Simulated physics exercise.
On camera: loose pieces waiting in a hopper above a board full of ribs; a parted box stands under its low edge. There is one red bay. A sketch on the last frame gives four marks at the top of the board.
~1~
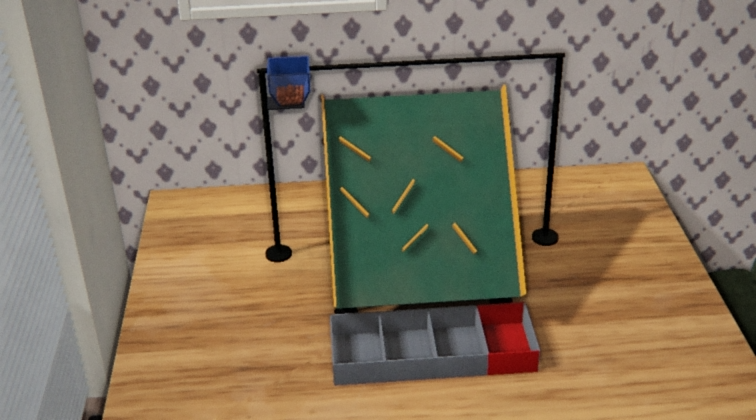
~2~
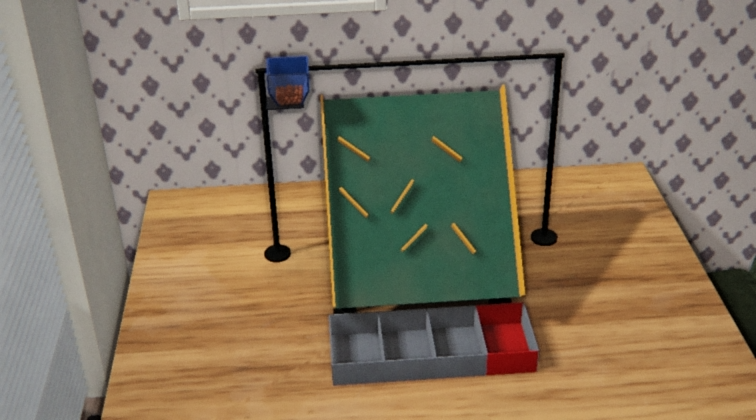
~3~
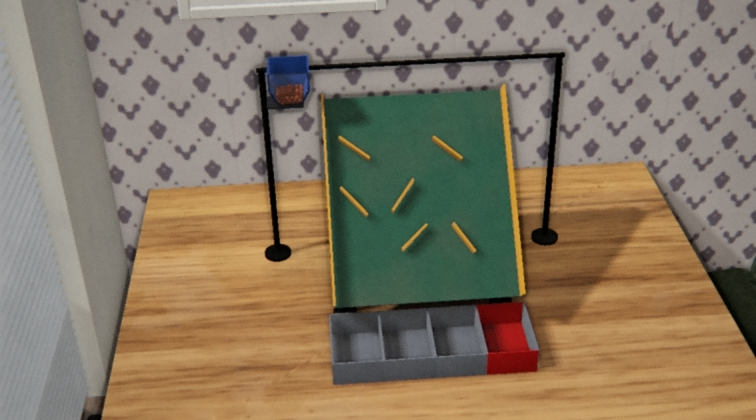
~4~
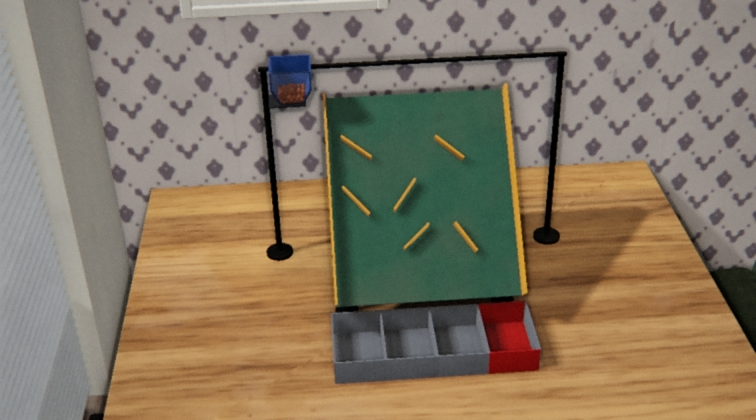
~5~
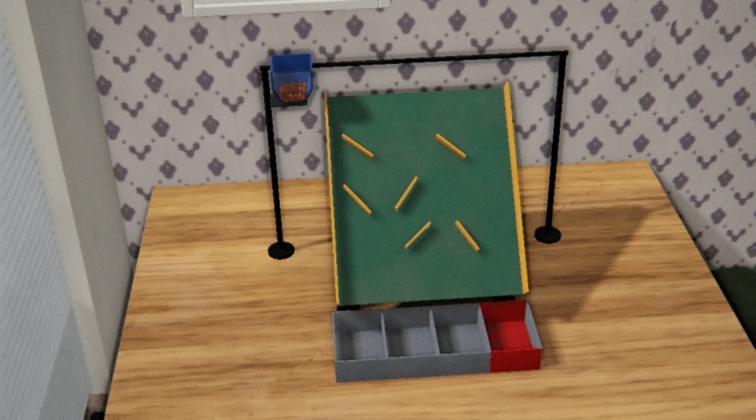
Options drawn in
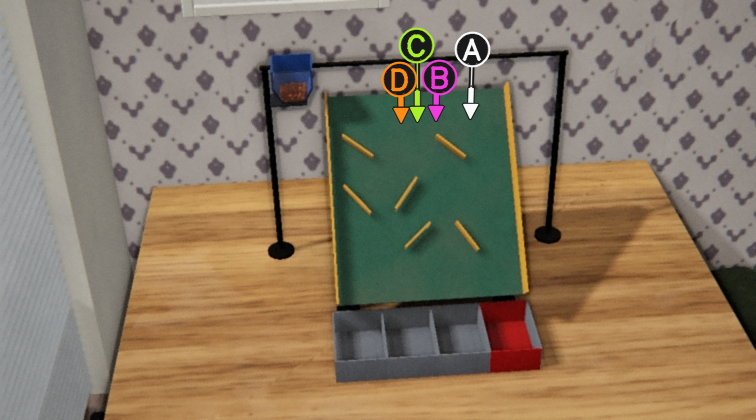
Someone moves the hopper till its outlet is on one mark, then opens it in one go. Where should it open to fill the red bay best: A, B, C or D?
A.
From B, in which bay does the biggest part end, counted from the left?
The fourth from the left.
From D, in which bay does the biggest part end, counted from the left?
The first.
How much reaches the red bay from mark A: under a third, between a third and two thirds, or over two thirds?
Mark A gives over two thirds.
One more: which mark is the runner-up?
Mark B.
On the marked copy, mark A meets the board at (470, 113); mark B meets the board at (436, 115); mark C meets the board at (417, 116); mark D meets the board at (401, 117).
If A is chosen, all in the red bay.
If B is chosen, about half in the red bay, about a third in other bays.
If C is chosen, a small part in the red bay, nearly all in other bays.
If D is chosen, a stray few in the red bay, nearly all in other bays, a stray few outside the box.
